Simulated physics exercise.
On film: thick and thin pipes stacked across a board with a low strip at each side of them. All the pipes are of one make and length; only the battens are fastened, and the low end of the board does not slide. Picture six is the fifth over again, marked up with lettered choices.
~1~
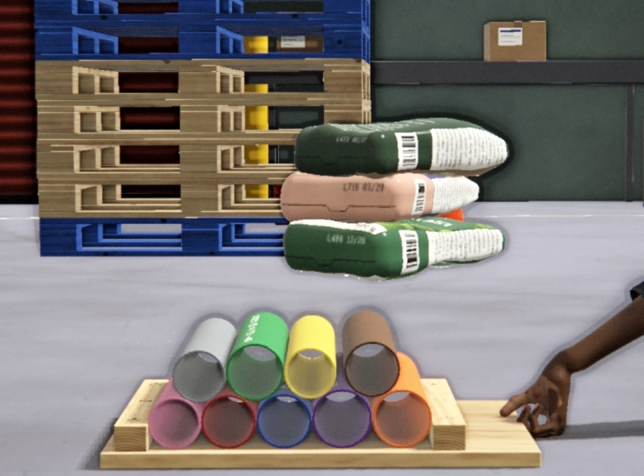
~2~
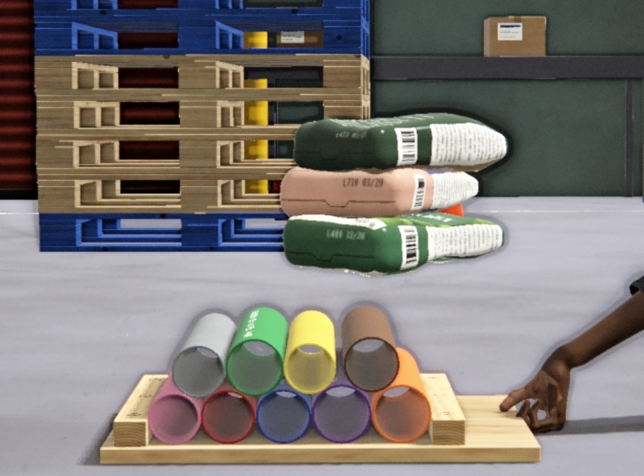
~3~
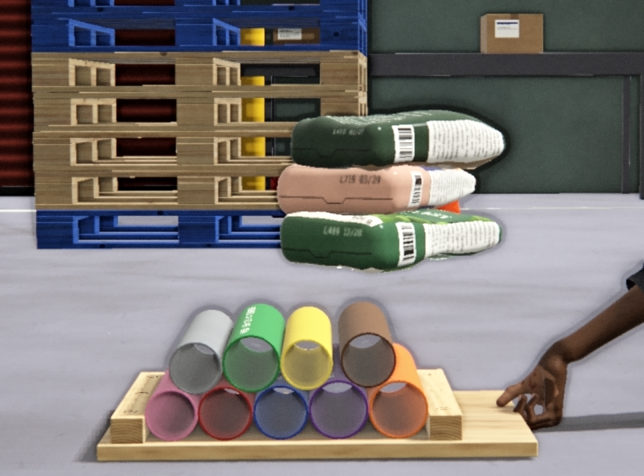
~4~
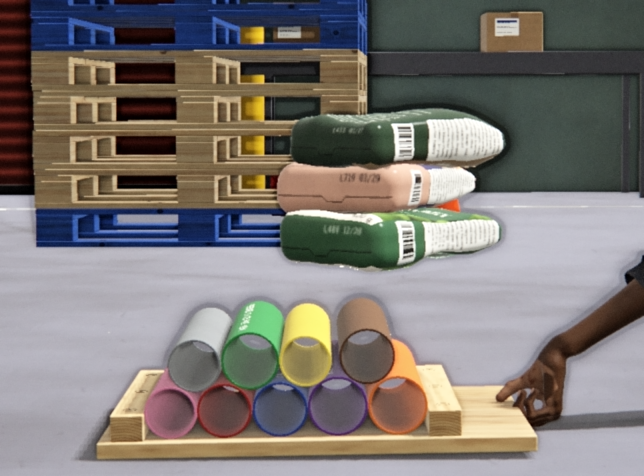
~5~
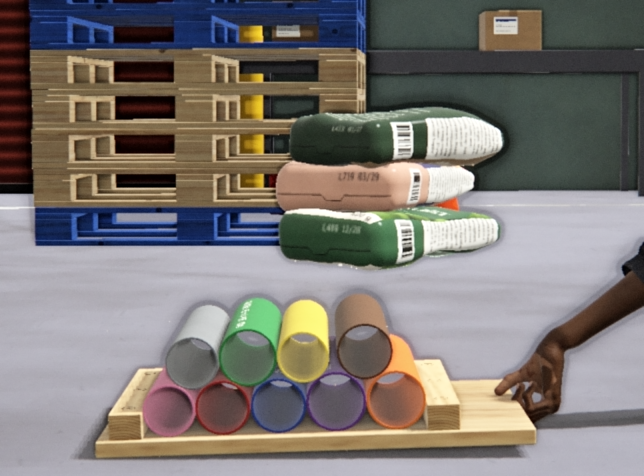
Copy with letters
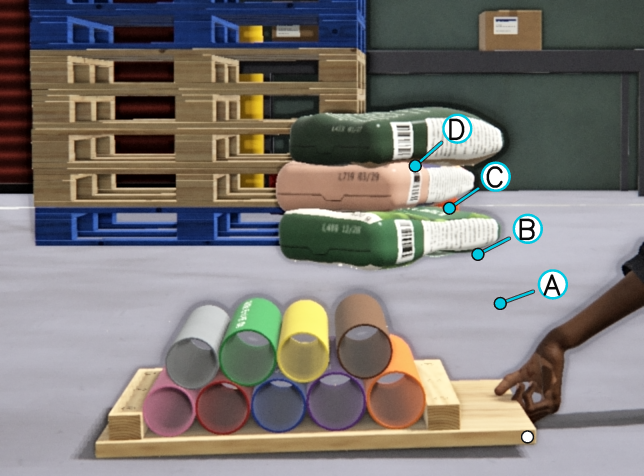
In the video, nine colored pipes sit stacked in two rows between wooden strips on a board while a hand rests at its right end; stacked bags and pallets stand behind, and nothing noticeably moves apart from a slight view shift.
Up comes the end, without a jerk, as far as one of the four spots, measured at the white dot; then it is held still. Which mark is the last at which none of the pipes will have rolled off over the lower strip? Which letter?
Stop at A.
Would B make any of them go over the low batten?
Yes, at B.
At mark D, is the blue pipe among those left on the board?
The blue pipe: Yes.
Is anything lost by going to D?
Yes, at D.
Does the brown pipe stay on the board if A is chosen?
Yes.
On the copy, A at (500, 304); B at (478, 254); C at (449, 208); D at (415, 166); the white dot at (527, 437).
On A. First, board at 14°.
Then, board at 20°.
Finally, board at 20°, none over the low batten.
By contrast, B three over the low batten (green, grey, yellow); C four over the low batten (green, grey, yellow, brown); D four over the low batten (green, grey, yellow, brown).
